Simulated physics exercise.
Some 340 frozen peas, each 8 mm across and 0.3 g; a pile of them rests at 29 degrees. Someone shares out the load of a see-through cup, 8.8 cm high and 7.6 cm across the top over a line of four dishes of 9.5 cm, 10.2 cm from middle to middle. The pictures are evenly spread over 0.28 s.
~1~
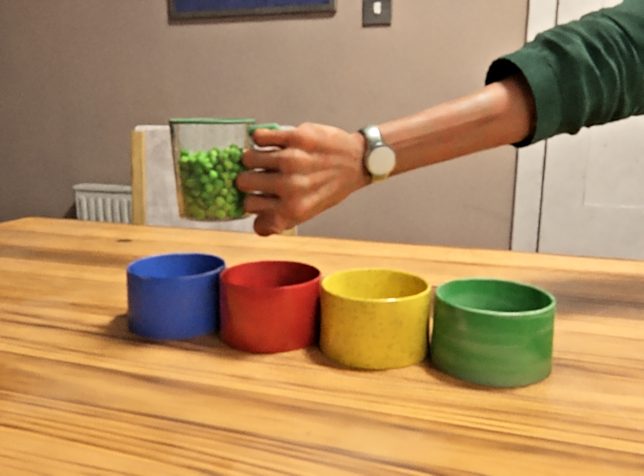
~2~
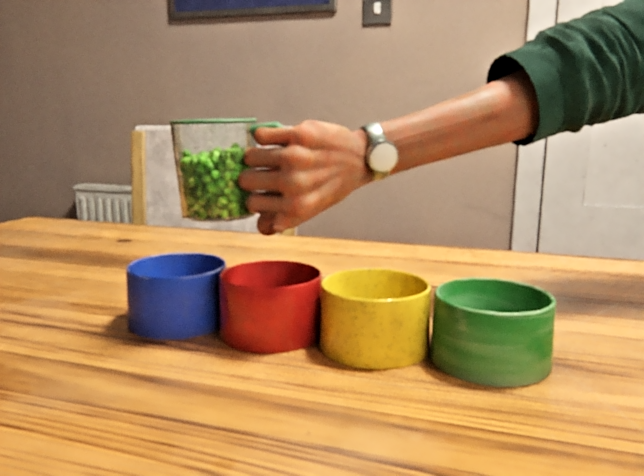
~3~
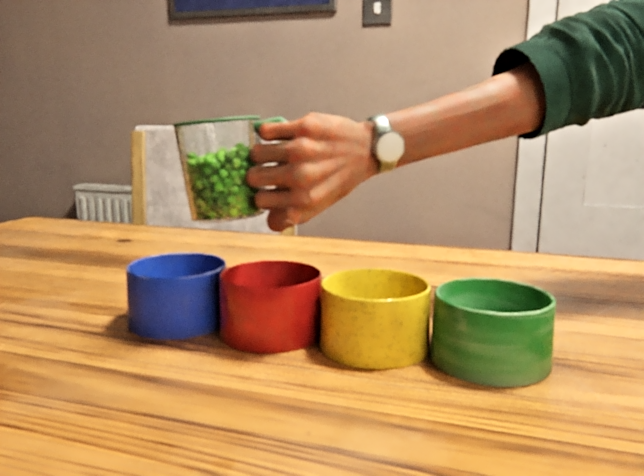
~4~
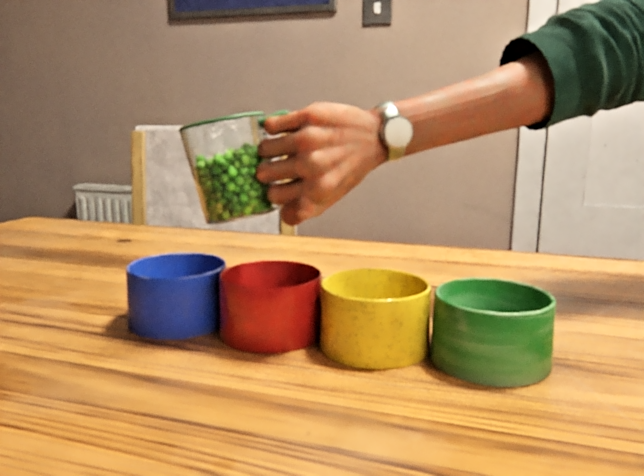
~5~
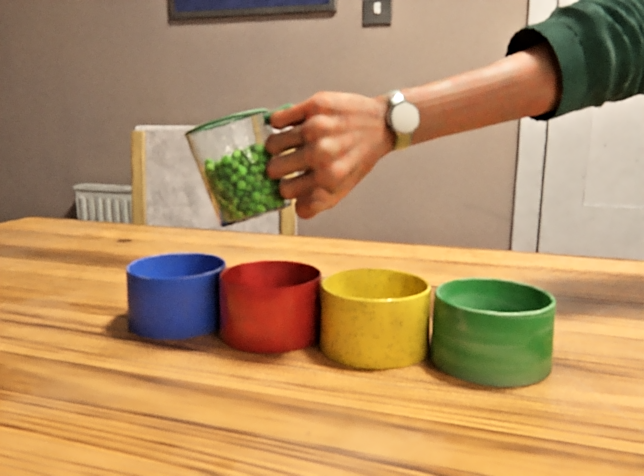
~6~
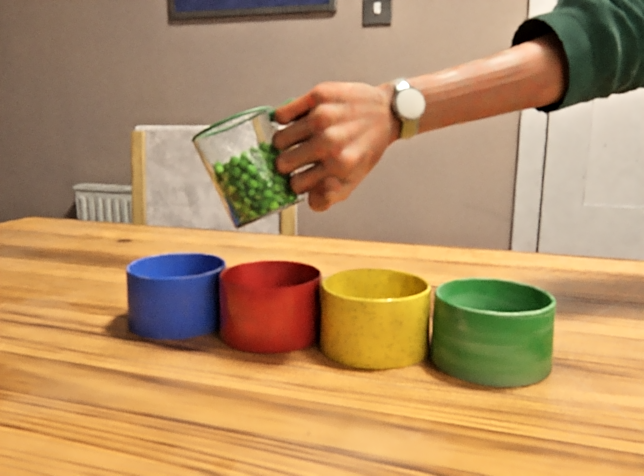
To begin with, a hand holds a clear cup of small green peas nearly level above a wooden table, behind a row of blue, red, yellow and green dishes. The hand then moves slightly to the right, gradually tilting the cup leftward, and the peas shift inside it.
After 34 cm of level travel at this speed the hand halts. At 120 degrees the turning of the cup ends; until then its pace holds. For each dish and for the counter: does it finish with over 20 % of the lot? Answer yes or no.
Red dish: No; blue dish: No; green dish: No; yellow dish: Yes; on the counter: No.
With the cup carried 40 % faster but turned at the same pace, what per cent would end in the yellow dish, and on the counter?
Yellow 20, counter 10.
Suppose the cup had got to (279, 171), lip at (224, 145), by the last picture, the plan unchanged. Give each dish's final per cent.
Red 0; blue 0; green 90; yellow 10.
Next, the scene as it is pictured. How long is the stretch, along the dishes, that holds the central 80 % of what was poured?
Some 6 cm.
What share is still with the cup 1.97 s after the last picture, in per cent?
About 0 per cent.
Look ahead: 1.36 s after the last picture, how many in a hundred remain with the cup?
About 0 per cent.
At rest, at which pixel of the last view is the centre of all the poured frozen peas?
At about (373, 322).
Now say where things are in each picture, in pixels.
In the first frame, cup at (214, 169), tilt 0 degrees, lip at (176, 121), moved 0.0 cm; middle of the pieces at (214, 181); blue dish at (177, 265); red dish at (271, 274); yellow dish at (376, 284); green dish at (494, 295).
In the second frame, cup at (217, 169), tilt 1 degrees, lip at (178, 122), moved 0.2 cm; middle of the pieces at (216, 181).
In the third frame, cup at (223, 169), tilt 6 degrees, lip at (181, 125), moved 0.9 cm; middle of the pieces at (224, 182).
In the fourth frame, cup at (232, 169), tilt 12 degrees, lip at (187, 130), moved 1.9 cm; middle of the pieces at (234, 182).
In the fifth frame, cup at (242, 170), tilt 18 degrees, lip at (193, 136), moved 2.8 cm; middle of the pieces at (245, 182).
In the sixth frame, cup at (251, 170), tilt 24 degrees, lip at (199, 142), moved 3.8 cm; middle of the pieces at (255, 182); blue dish at (177, 265); red dish at (271, 274); yellow dish at (376, 284); green dish at (494, 295).
Then, 0.82 s after the last picture, tilt 113 degrees; cup holds 80 %, red 5 %, yellow 10 %.
Then, 1.36 s after the last picture, tilt 120 degrees; cup holds 0 %, red 5 %, yellow 95 %.
Then, 1.97 s after the last picture, tilt 120 degrees; cup holds 0 %, red 5 %, yellow 95 %.
In the end, red 5 %, blue 0 %, green 0 %, yellow 95 %, counter 0 %.
